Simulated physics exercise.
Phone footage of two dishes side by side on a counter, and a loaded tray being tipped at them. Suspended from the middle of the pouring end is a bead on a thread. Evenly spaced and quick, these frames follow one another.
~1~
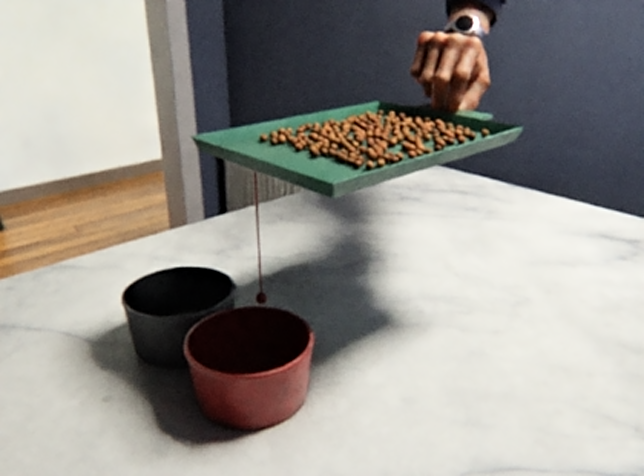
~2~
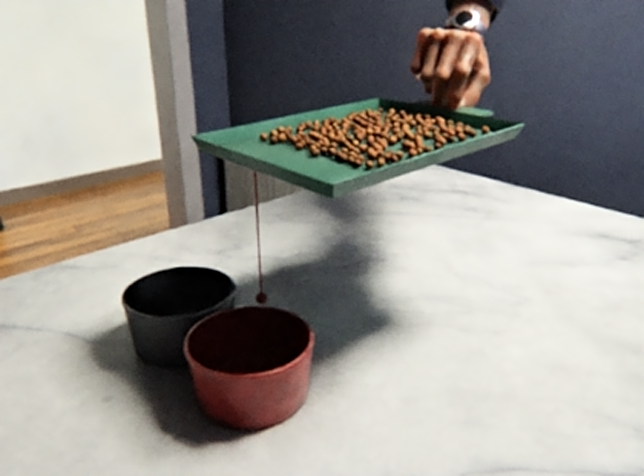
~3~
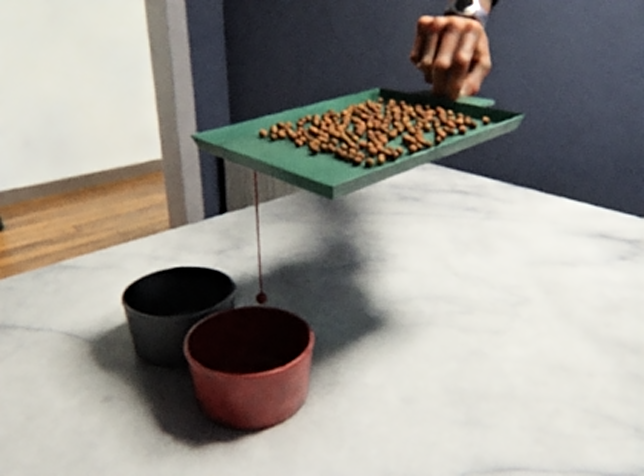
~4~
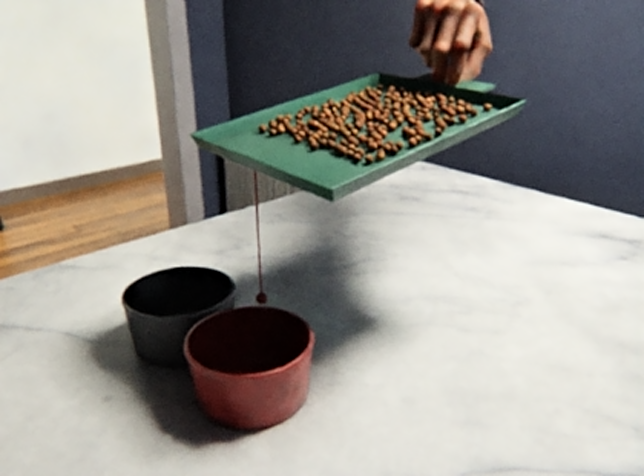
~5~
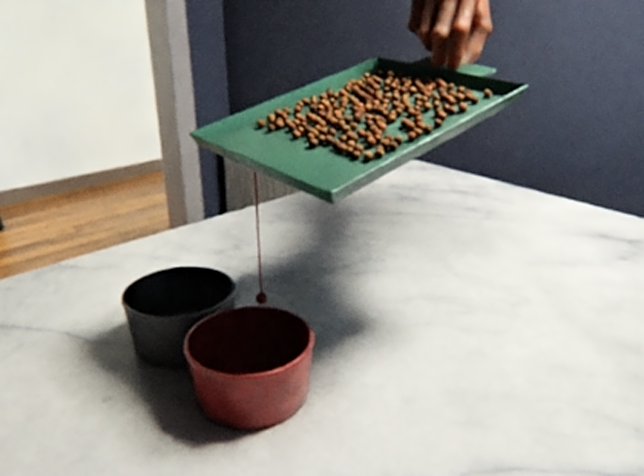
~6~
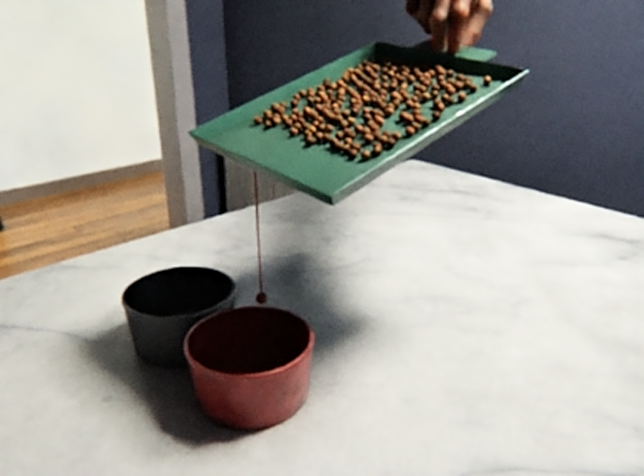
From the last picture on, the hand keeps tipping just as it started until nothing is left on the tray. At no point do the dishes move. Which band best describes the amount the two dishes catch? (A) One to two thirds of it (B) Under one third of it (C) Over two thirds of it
Answer: A.
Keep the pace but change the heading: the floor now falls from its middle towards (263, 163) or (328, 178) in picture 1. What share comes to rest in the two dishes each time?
Respectively 90 and 20 in a hundred.
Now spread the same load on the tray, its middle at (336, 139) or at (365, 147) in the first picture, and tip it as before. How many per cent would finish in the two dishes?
About 60 % and 50 %.
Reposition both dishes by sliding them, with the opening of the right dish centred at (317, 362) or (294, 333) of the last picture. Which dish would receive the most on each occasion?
The first setup gives the one at right, the second setup gives the one at right.
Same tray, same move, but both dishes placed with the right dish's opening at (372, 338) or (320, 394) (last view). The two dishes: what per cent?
10 and 90 %.
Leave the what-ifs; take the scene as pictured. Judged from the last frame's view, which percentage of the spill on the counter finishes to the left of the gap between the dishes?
I reckon around 20 per cent.
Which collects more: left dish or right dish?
Recorded: The right-side one.
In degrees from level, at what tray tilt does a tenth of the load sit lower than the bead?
That happens at around 55°.
Just after the last frame, tray tipped steeply; roughly two thirds on the tray; about a tenth in the right dish; about a tenth outside both; about a tenth in the air.
A moment on, tray tipped right over; roughly half in the right dish; roughly a third outside both; about a tenth in the air.
Further on, tray tipped past a quarter turn; roughly half in the right dish; roughly half outside both.
When it is over, tray tipped past a quarter turn; roughly half in the right dish; not one in the left dish; roughly half outside both.
